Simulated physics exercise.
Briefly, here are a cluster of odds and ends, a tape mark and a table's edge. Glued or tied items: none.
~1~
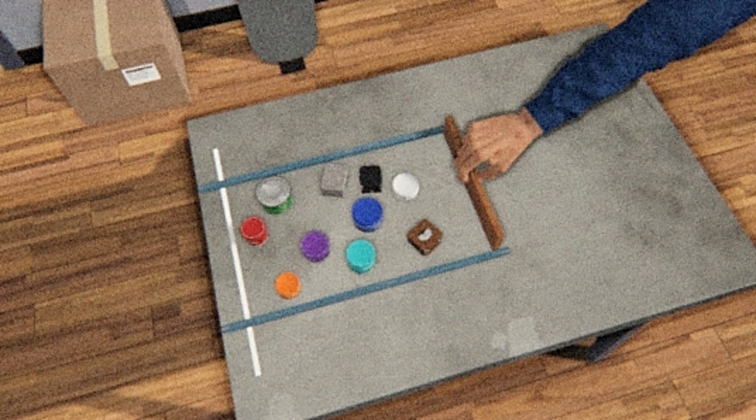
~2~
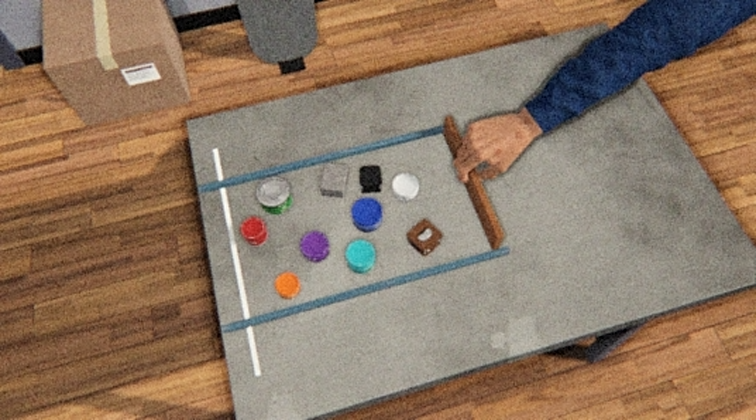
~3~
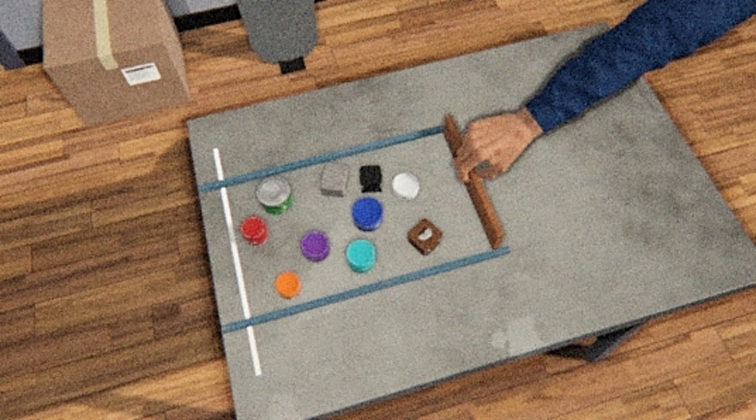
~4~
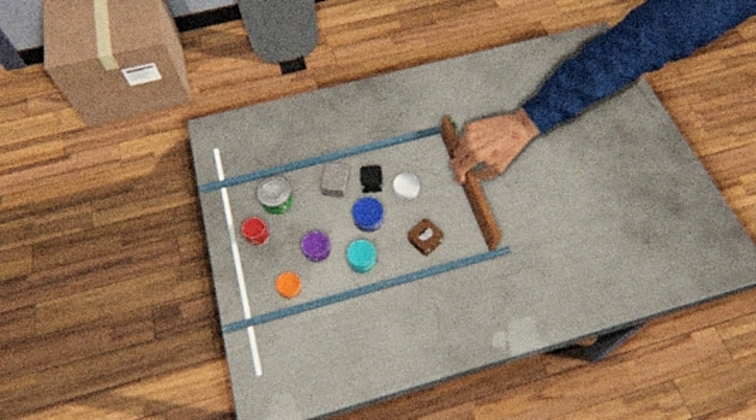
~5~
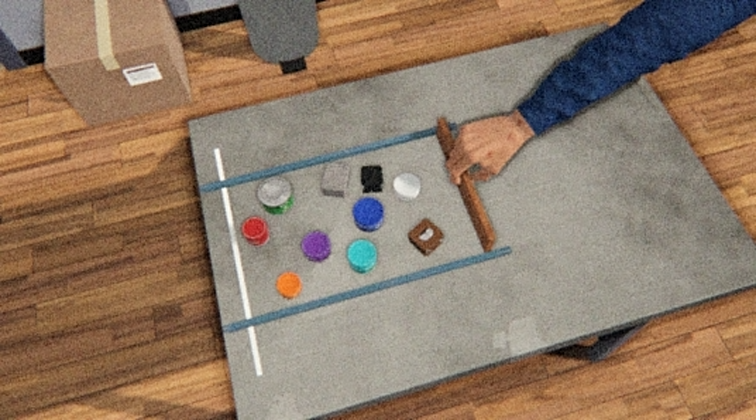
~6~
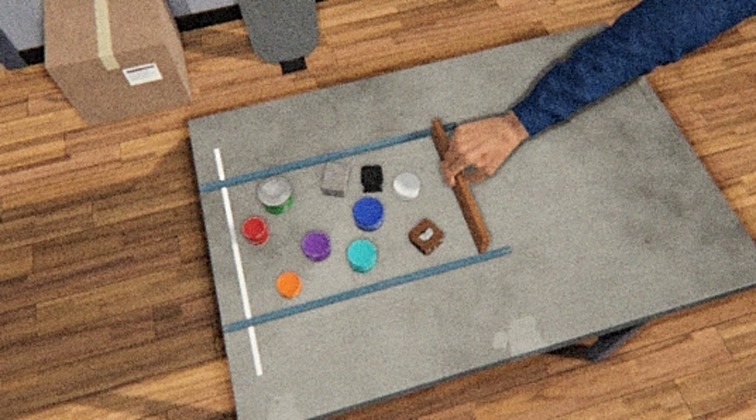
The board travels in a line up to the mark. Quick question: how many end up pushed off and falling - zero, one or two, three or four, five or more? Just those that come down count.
Five or more.
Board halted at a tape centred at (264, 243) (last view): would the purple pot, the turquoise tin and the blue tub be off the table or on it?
The purple pot? It is safe. The turquoise tin? It is safe. The blue tub? It is safe.
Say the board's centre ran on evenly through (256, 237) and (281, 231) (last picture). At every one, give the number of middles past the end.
2 and 0.
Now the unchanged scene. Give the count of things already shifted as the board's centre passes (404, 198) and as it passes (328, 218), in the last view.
First 3, then 9.
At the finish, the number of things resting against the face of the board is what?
The count in contact is 4.
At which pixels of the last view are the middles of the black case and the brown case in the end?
Final positions - black case around (216, 212), brown case around (228, 286).
Soon after, none off yet; red pot at rest near (256, 232); orange tub at rest near (289, 286); green pot at rest near (276, 197).
After that, none off yet; red pot at rest near (256, 232); orange tub displaced about its own width near (260, 298); green pot displaced about its own width near (240, 206).
In the end, the number that fall off is five or more; gone, turquoise tin, grey block, purple pot, green pot, orange tub and red pot.
